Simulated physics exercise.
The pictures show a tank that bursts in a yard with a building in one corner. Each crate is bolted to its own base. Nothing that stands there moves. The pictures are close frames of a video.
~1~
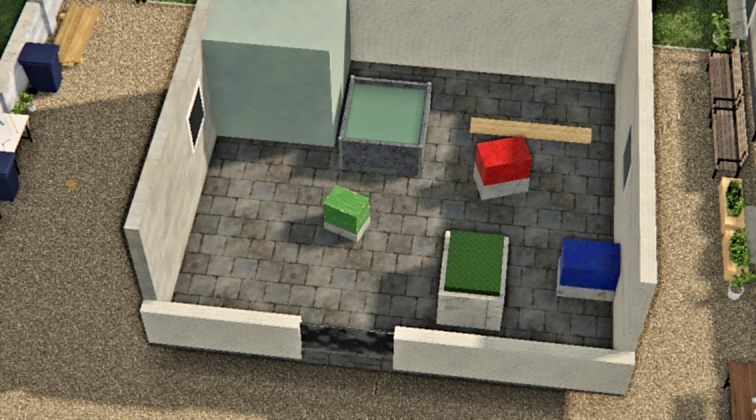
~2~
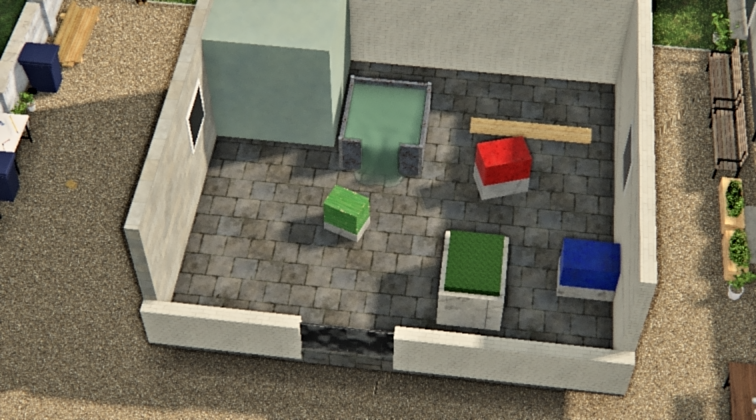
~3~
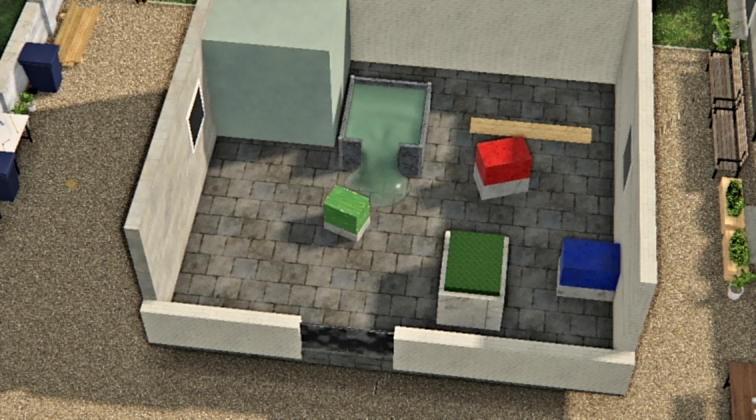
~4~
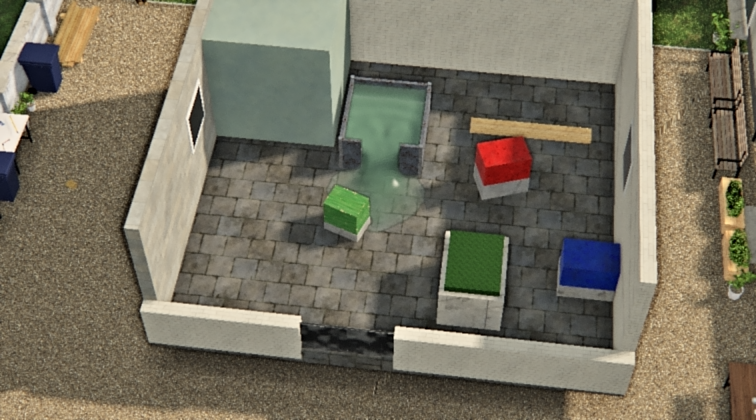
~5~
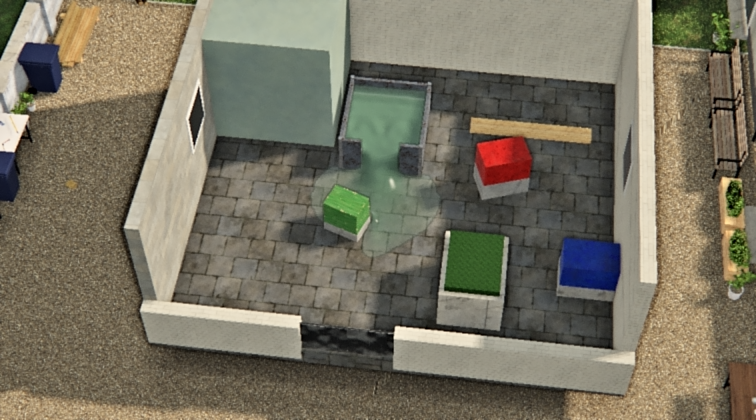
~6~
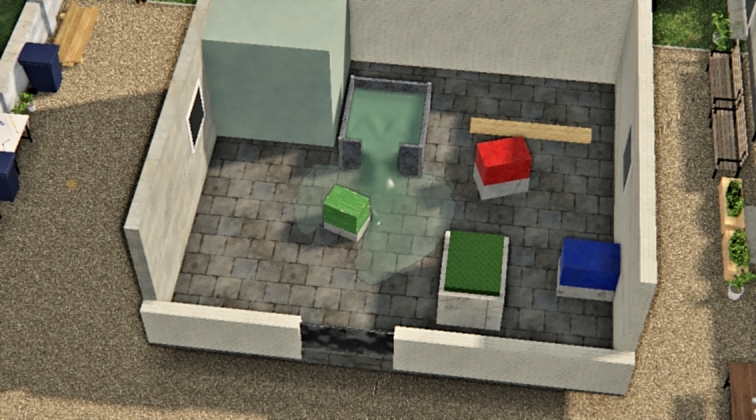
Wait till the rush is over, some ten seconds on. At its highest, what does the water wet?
One by one: The red crate keeps dry; the blue crate keeps dry; the green crate is soaked.
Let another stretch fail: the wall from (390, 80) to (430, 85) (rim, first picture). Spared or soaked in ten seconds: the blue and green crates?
In short: The blue one is spared, the green one stays dry.
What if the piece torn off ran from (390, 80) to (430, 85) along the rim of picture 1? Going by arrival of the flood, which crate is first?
First comes the one in green.
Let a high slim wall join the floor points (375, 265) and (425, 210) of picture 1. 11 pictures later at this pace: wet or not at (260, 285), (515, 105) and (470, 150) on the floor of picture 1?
In that order: Wet, free of water, dry.
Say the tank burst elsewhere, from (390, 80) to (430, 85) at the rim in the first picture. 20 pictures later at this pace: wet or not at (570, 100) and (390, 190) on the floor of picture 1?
One after the other: Awash, clear.
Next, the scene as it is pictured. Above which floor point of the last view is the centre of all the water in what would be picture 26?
Around (375, 219).
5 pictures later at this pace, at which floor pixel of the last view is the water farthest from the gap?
Near (422, 353).
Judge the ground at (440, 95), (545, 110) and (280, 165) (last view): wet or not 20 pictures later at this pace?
One after the other: Free of water, no water, covered.
A moment on, water covers 20 % of the floor; the red crate water round its plinth, the blue crate not reached, the green crate water round its plinth.
Next, water covers 35 % of the floor; the red crate water round its plinth, the blue crate water round its plinth, the green crate water round its plinth.
Then, water covers 55 % of the floor; the red crate water round its plinth, the blue crate water round its plinth, the green crate water round its plinth.
Later, water covers 65 % of the floor; the red crate water round its plinth, the blue crate water round its plinth, the green crate water round its plinth.
In the end, water covers 80 % of the floor; the red crate stayed above the water, the blue crate stayed above the water, the green crate was topped.
